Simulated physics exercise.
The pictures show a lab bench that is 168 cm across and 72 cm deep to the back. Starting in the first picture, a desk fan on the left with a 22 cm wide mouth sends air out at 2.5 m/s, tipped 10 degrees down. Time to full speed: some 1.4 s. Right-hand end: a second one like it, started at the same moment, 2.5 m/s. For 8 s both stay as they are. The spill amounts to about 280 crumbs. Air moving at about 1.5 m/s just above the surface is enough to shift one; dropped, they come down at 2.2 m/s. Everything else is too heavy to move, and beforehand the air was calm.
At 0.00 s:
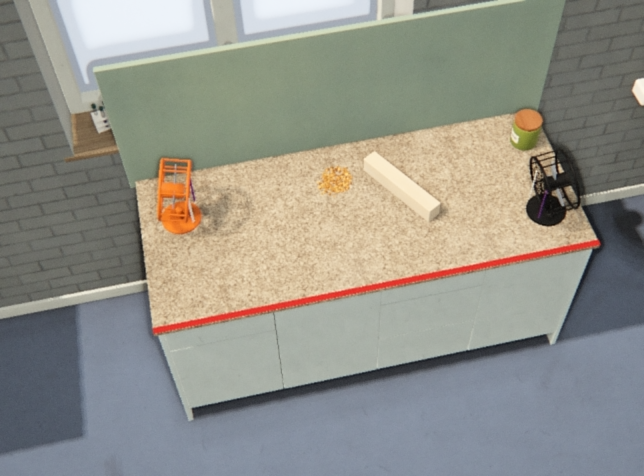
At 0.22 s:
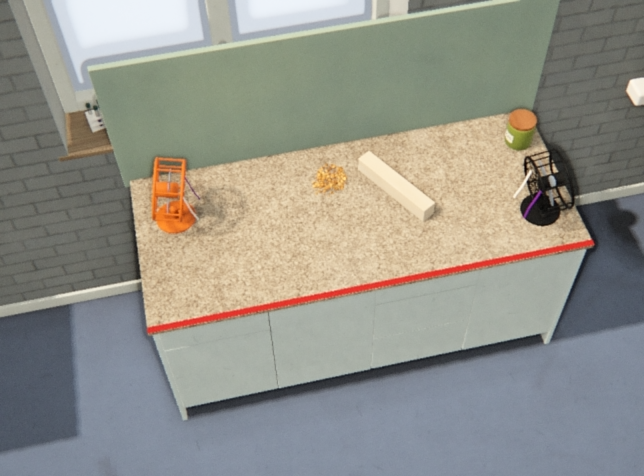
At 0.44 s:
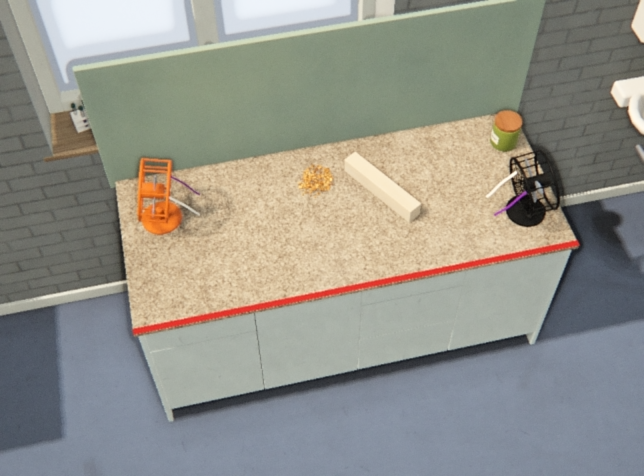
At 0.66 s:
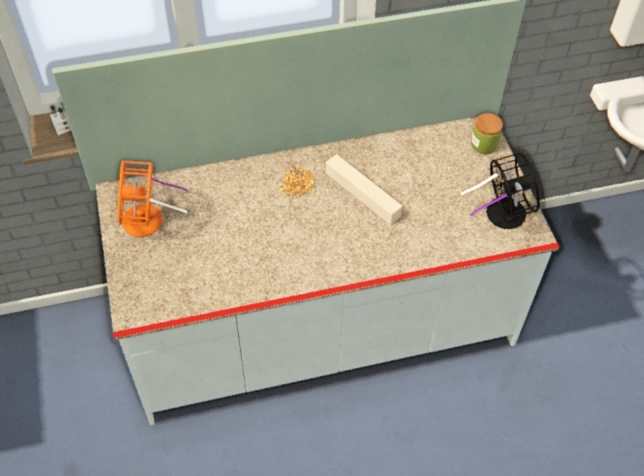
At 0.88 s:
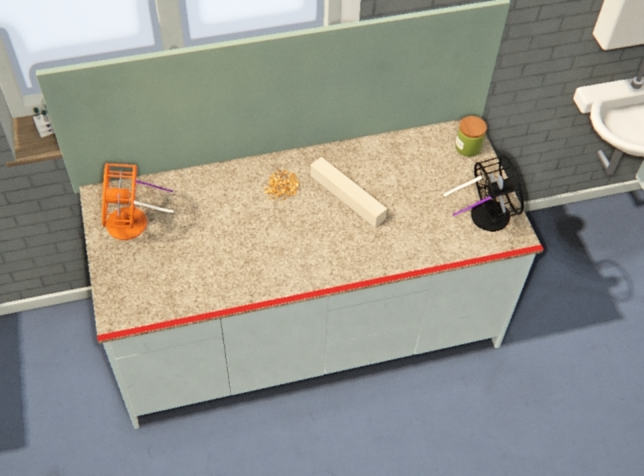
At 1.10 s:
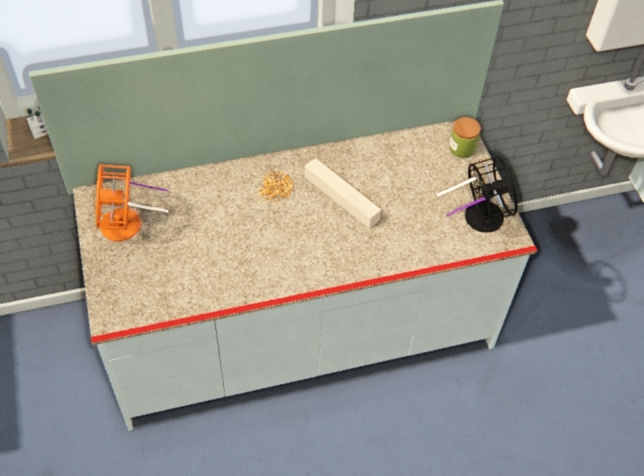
A speckled-top bench with a red edge slid slowly leftward in view as a sink appeared at right, while coloured strips lifted from the orange and black fans and the orange crumbs stayed put.
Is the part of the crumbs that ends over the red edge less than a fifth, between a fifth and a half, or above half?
Below a fifth.
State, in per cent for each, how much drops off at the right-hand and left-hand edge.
Right-hand edge: Roughly 2 %; left-hand edge: Roughly 0 %.
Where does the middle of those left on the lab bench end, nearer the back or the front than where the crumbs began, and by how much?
To the back, by about 10 cm.
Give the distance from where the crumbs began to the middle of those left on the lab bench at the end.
20 cm.
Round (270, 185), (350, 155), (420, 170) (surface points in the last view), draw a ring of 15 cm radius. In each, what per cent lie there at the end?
Taking the spots one by one, around 20 %, 20 % and 0 %.
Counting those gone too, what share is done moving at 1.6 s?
The share is about 0 %.
After 1.6 s the count stands so, 0 % are over the red edge; the middle of those left on the top is near (288, 182).
After 2.6 s the count stands so, 0 % are over the red edge; the middle of those left on the top is near (307, 164).
After 4.4 s the count stands so, 0 % are over the red edge; the middle of those left on the top is near (305, 162).
After 8.0 s, at the end, 0 % are over the red edge; the middle of those left on the top is near (306, 159).
